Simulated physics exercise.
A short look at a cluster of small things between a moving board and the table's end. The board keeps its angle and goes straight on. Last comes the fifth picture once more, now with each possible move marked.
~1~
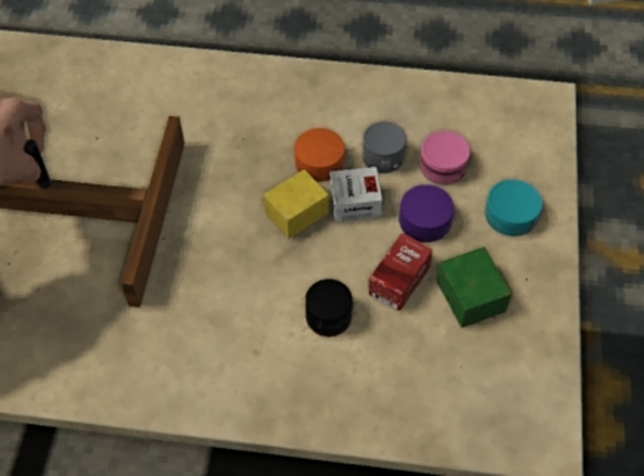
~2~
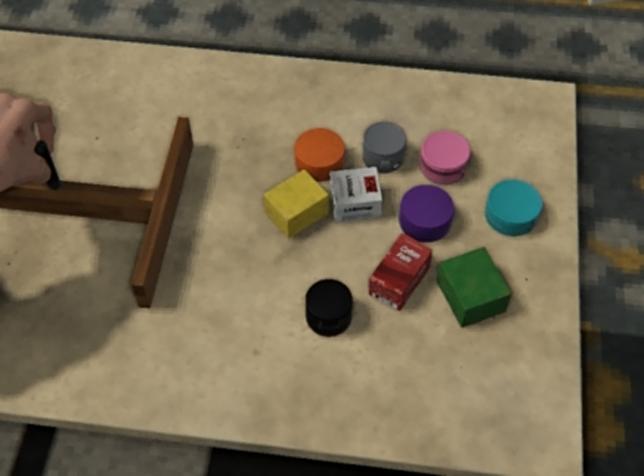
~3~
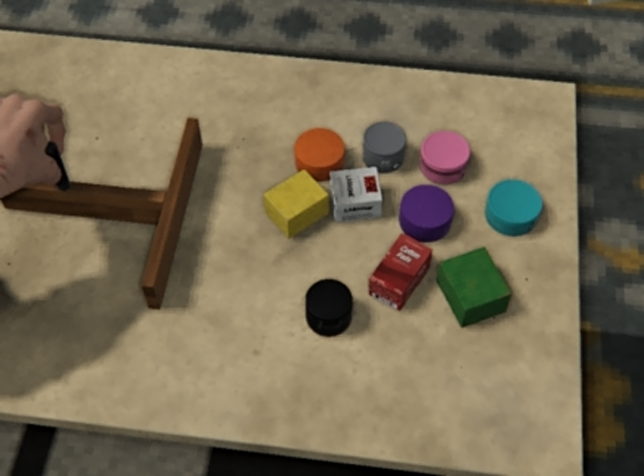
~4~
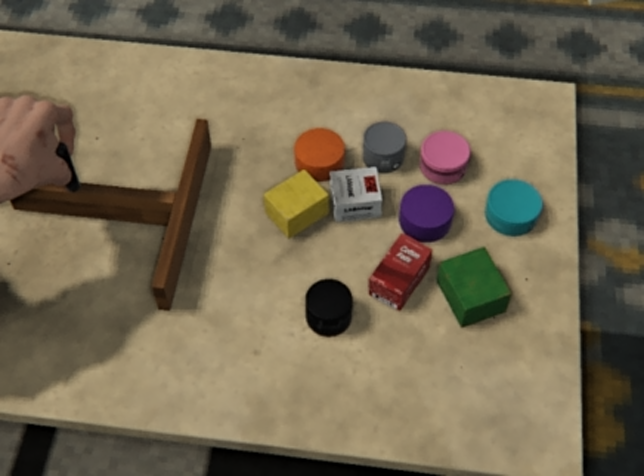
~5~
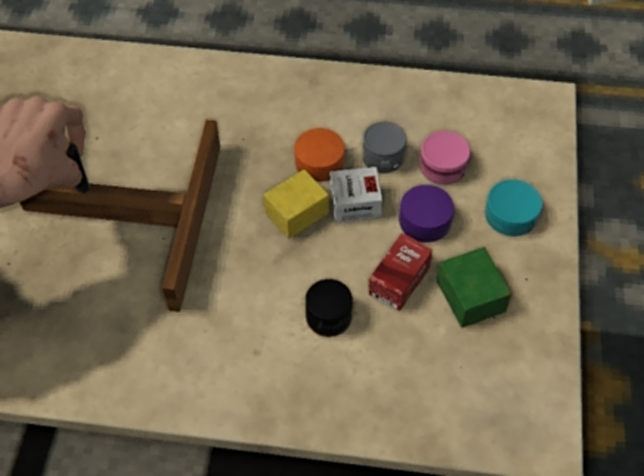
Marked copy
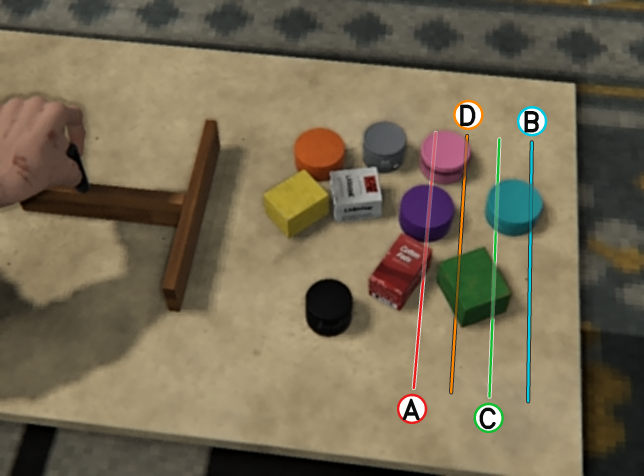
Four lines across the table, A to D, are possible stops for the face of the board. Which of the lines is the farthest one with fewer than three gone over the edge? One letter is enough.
It can go as far as C.
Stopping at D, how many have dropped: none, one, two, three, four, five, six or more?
The count is none.
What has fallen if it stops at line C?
The turquoise jar.
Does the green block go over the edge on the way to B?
By then, yes.
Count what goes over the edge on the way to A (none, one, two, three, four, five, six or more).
By then, none.
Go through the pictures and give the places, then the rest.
In the first picture, pink tub (445, 158); purple pot (427, 213); green block (473, 287).
In the second picture, board (161, 196); black tin (329, 308).
In the third picture, board (171, 197); yellow block (297, 204).
In the fourth picture, board (181, 198); turquoise jar (513, 208).
In the fifth picture, board (191, 199); red box (400, 272); pink tub (445, 158); purple pot (427, 213).
On the marked copy, A at (426, 249); B at (530, 261); C at (495, 257); D at (460, 253).
With C. Early on, board (300, 211); grey jar (389, 147); orange pot (344, 157).
Further on, board (409, 222); turquoise jar (525, 213); green block (500, 298).
At the end, board (495, 231); turquoise jar over the edge; purple pot (563, 251); one fallen.
As for the rest, A is within the limit but short; B drops three; D is within the limit but short.
